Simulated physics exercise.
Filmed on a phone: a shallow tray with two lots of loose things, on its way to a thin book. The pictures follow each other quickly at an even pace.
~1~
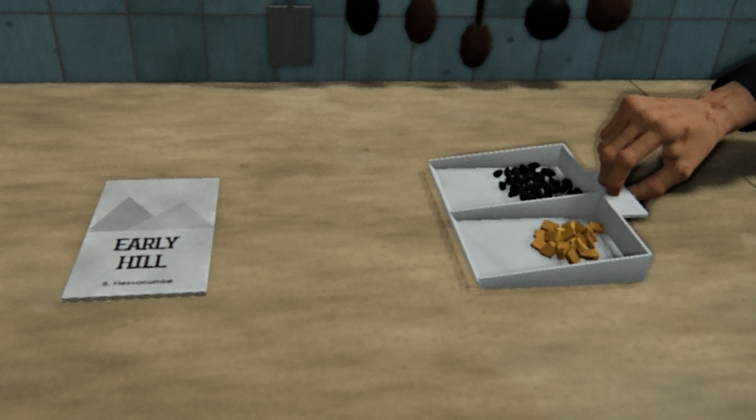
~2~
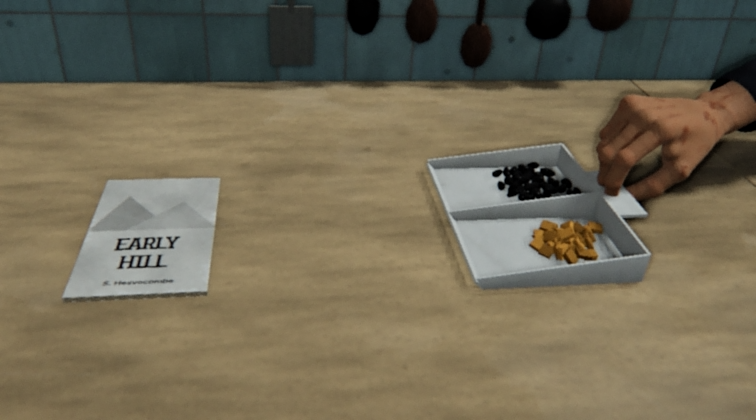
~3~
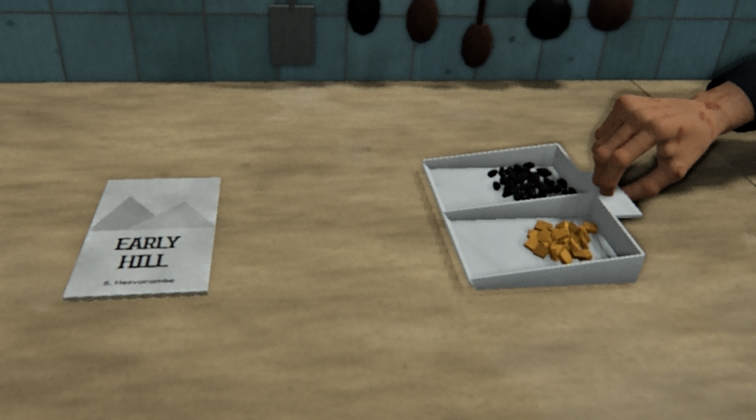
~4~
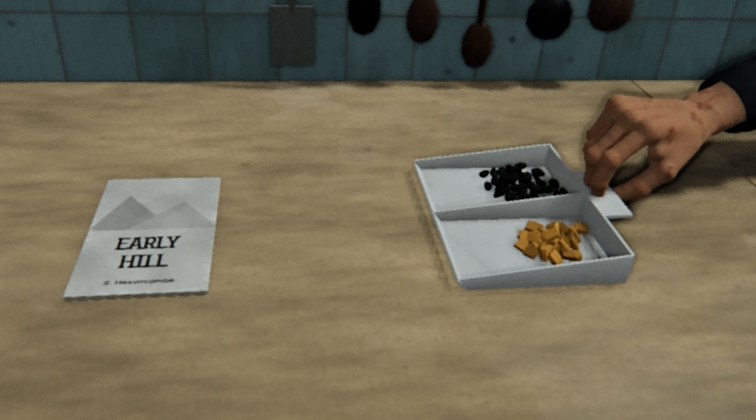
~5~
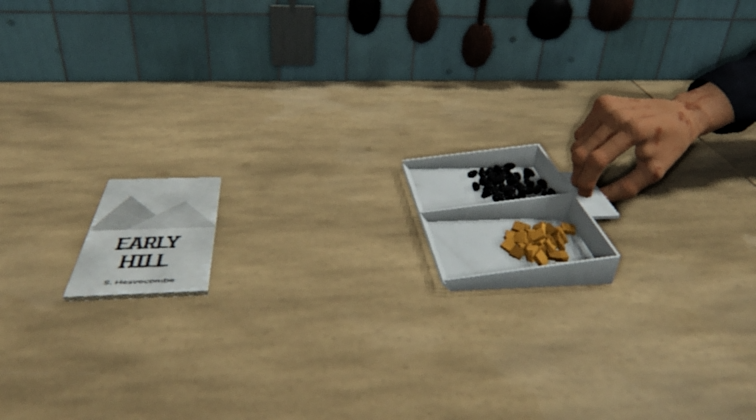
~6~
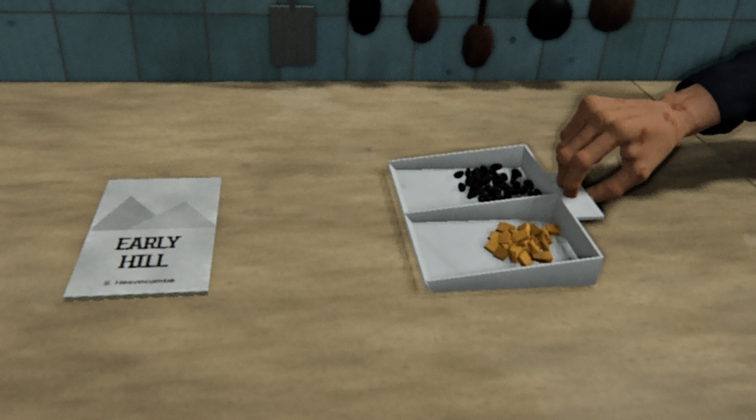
A shallow white tray with black beans in one half and orange-brown chunks in the other sat still at first, then a hand slid it slowly left across the table toward a thin book.
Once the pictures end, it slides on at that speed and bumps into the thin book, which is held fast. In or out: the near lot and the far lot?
The near lot stays in the tray; the far lot stays in the tray.
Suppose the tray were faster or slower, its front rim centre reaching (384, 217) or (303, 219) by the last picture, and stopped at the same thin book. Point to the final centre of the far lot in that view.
First near (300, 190), then near (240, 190).
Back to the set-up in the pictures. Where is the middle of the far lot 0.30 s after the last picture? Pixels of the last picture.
Around (405, 190).
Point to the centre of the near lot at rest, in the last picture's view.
At about (317, 252).
Then, 0.30 s later than the last frame, tray still sliding, front rim near (317, 219); near lot all inside; far lot all inside.
Then, 0.70 s later than the last frame, tray stopped at the thin book; near lot all inside; far lot all inside, moved towards the front rim.
When it is over, tray stopped at the thin book; near lot all inside; far lot all inside, moved towards the front rim.
